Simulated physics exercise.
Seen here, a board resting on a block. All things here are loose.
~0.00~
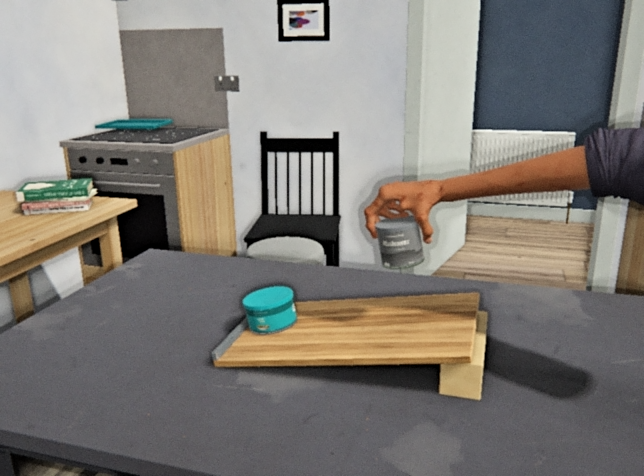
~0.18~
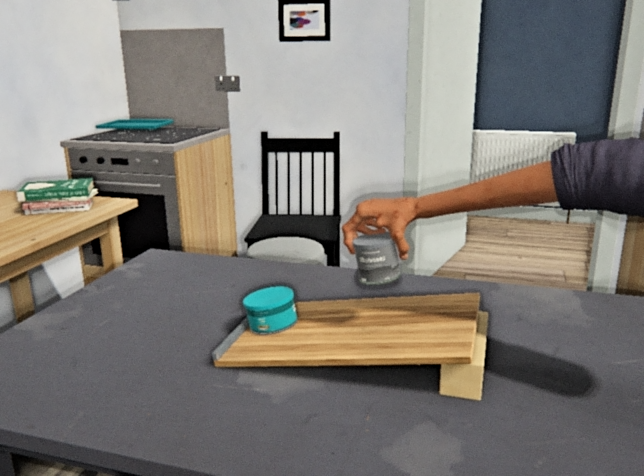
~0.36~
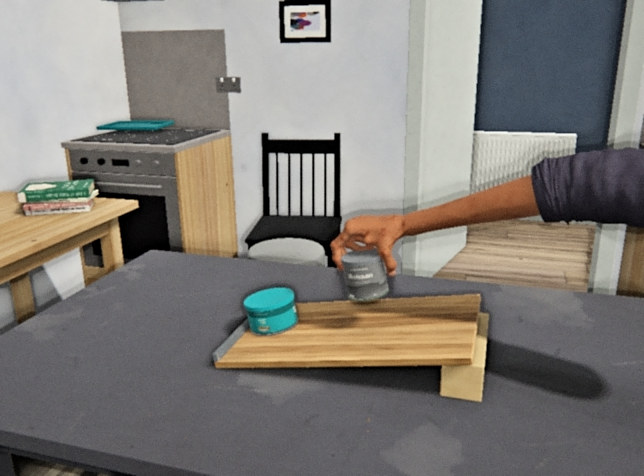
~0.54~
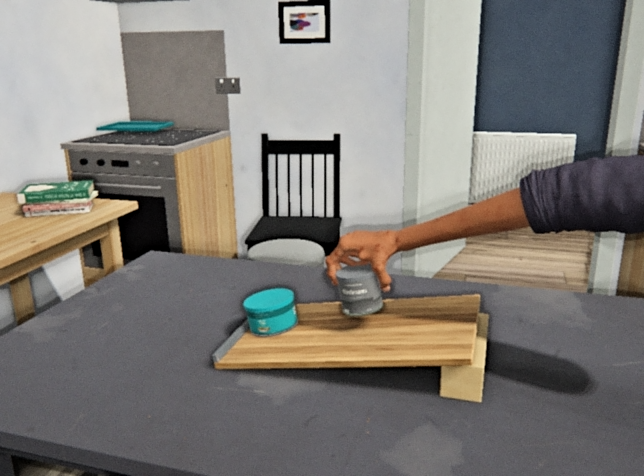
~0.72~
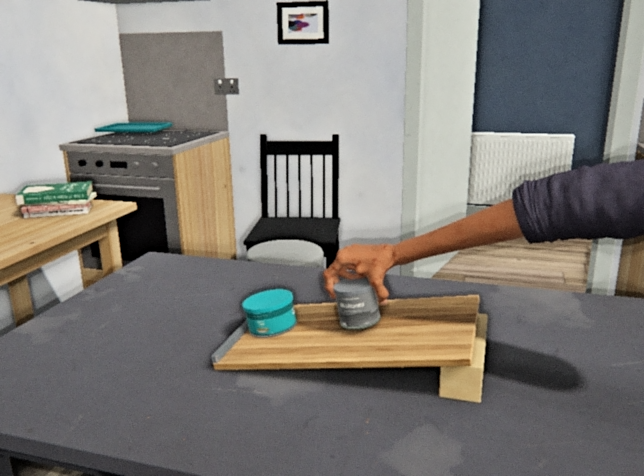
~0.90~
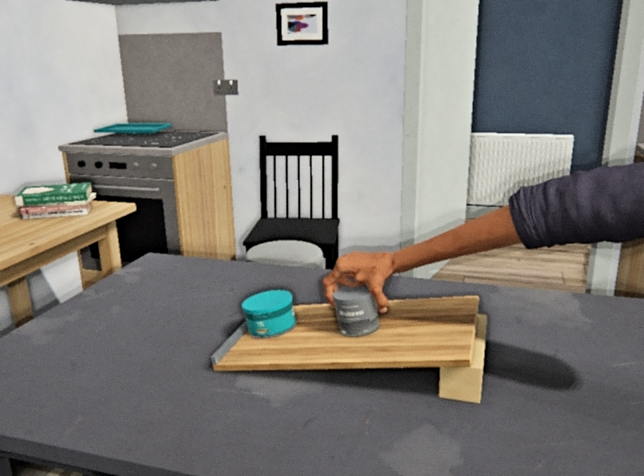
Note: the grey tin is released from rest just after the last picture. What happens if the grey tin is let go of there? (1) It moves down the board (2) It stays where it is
It stays where it is (2).
Around 1.20 s, nothing moves.
Around 1.60 s, grey tin resting near (357, 310).
Finally (1.9 s), both still in place. Final places as the last picture's camera would see them, grey tin near (357, 310). The grey tin stays where it is put.
